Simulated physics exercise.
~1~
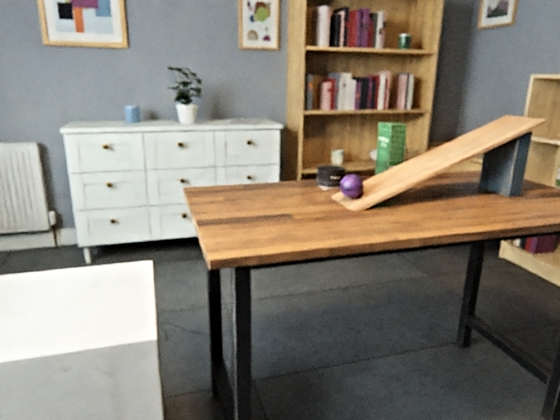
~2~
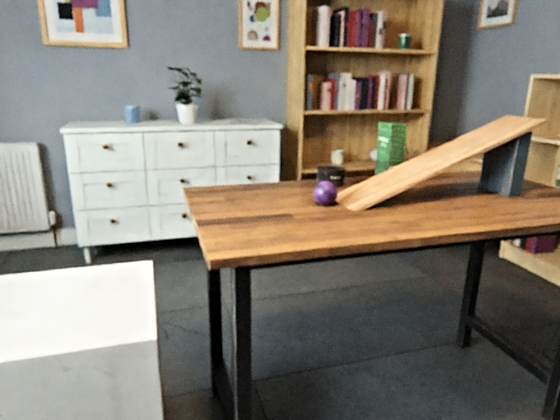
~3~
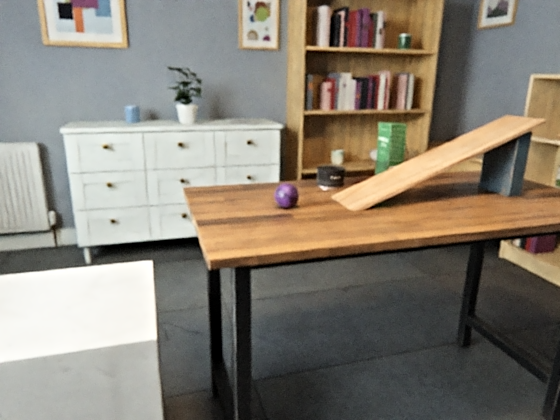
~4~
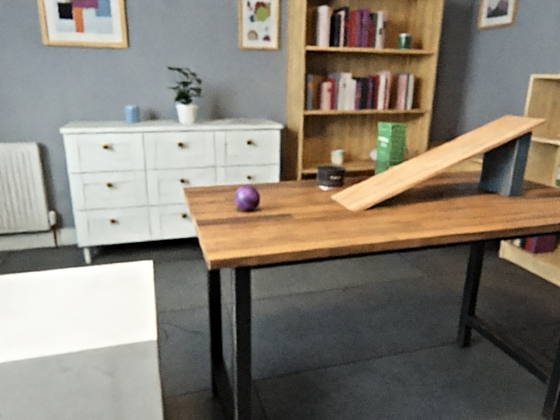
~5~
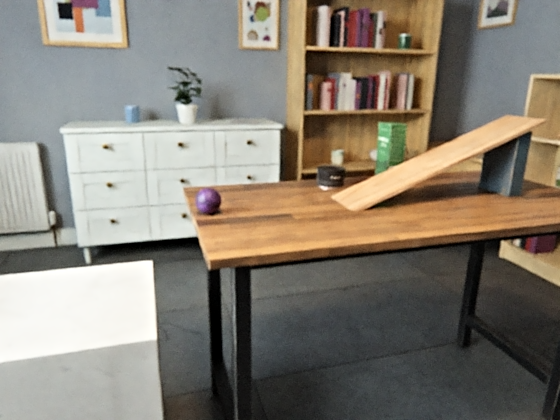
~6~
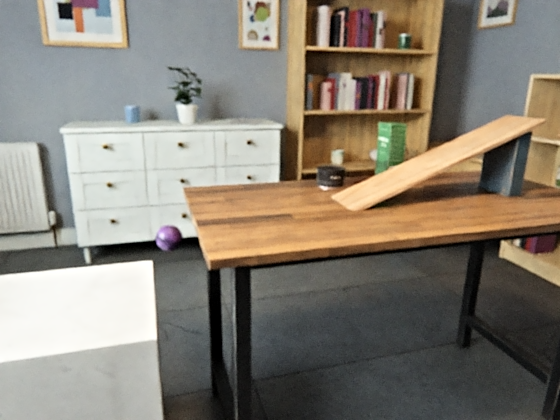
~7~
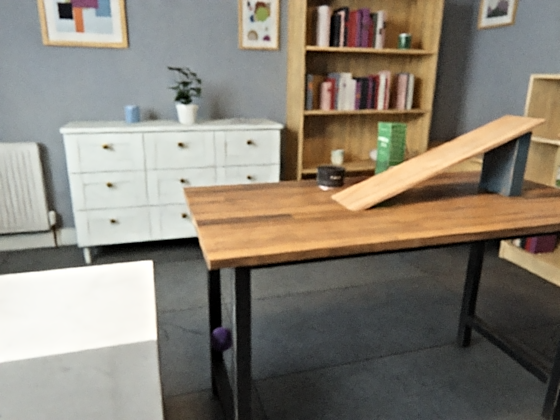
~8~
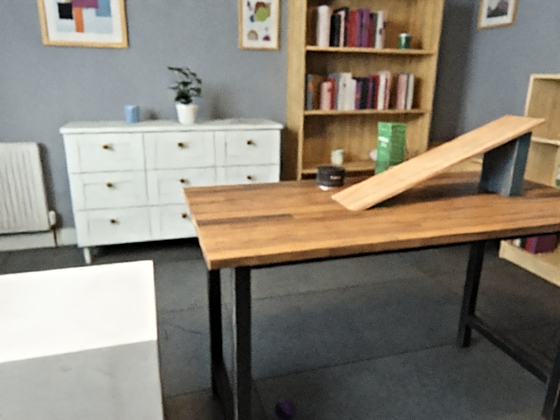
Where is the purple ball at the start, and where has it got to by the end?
At the start the purple ball is at the foot of the ramp on the wooden table. By the end it is down in the gap, low beneath the level of the tabletop and close to the table's front leg.
